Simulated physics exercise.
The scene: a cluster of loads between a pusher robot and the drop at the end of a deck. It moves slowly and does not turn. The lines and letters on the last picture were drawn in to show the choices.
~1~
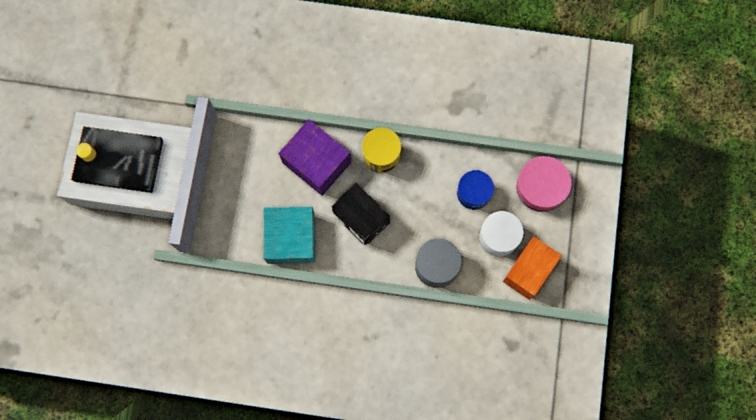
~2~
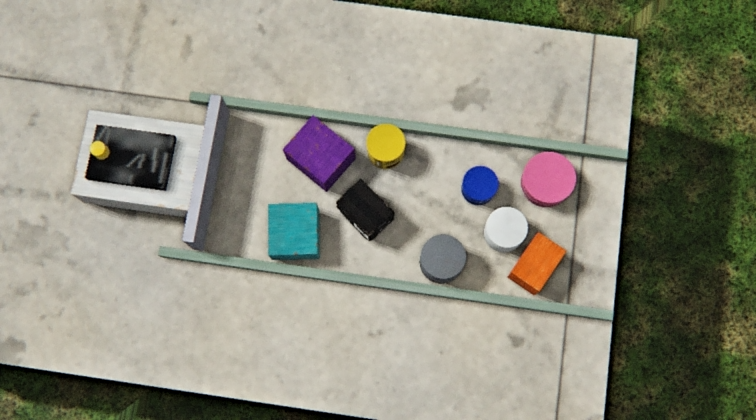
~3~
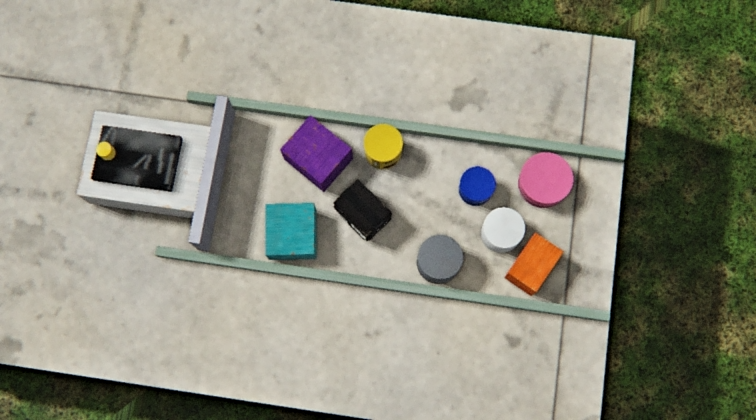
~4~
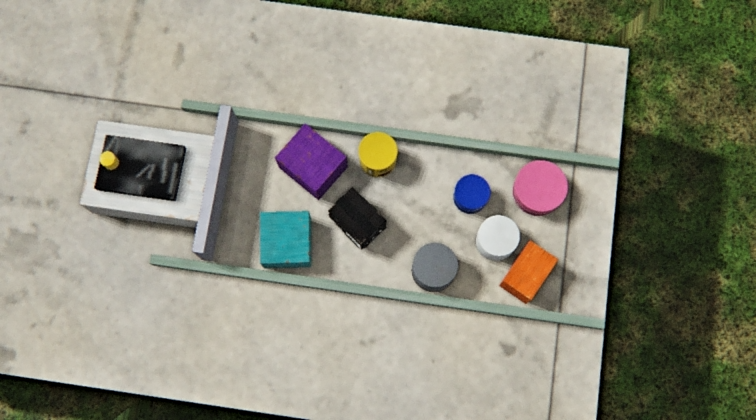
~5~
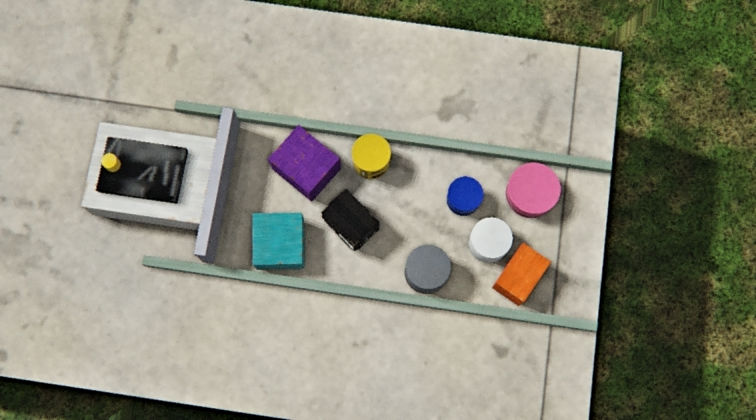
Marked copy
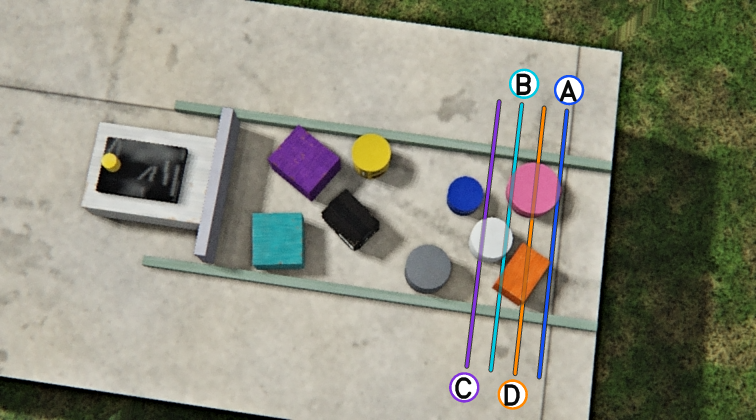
A pale deck holding colourful crates and canisters that stay in place, as a white pusher robot creeps slightly right behind them.
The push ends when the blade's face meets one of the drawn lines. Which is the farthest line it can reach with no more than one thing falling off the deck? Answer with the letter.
The farthest such stop is C.
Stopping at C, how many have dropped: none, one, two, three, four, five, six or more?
The count is none.
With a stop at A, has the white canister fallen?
Yes.
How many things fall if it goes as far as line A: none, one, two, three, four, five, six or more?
By then, six or more.
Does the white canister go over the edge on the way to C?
By then, no.
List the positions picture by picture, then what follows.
The first picture shows yellow pail (382, 151); pink pail (543, 185); purple crate (316, 158).
The second picture shows robot (137, 158); orange crate (536, 264).
The third picture shows robot (143, 159); grey canister (440, 260).
The fourth picture shows robot (147, 168); blue pail (471, 195).
The fifth picture shows robot (148, 171); yellow pail (372, 158); pink pail (532, 191); purple crate (306, 164).
On the marked copy, A at (553, 240); B at (507, 233); C at (484, 230); D at (530, 236).
Following C. Soon after the start, robot (245, 184); yellow pail (401, 157); turquoise crate (335, 252).
Later, robot (341, 198); pink pail (540, 190); orange crate (526, 278).
In the end, robot (417, 209); orange crate (601, 293); pink pail (605, 194); none fallen.
As for the rest, A drops seven; B drops three; D drops four.
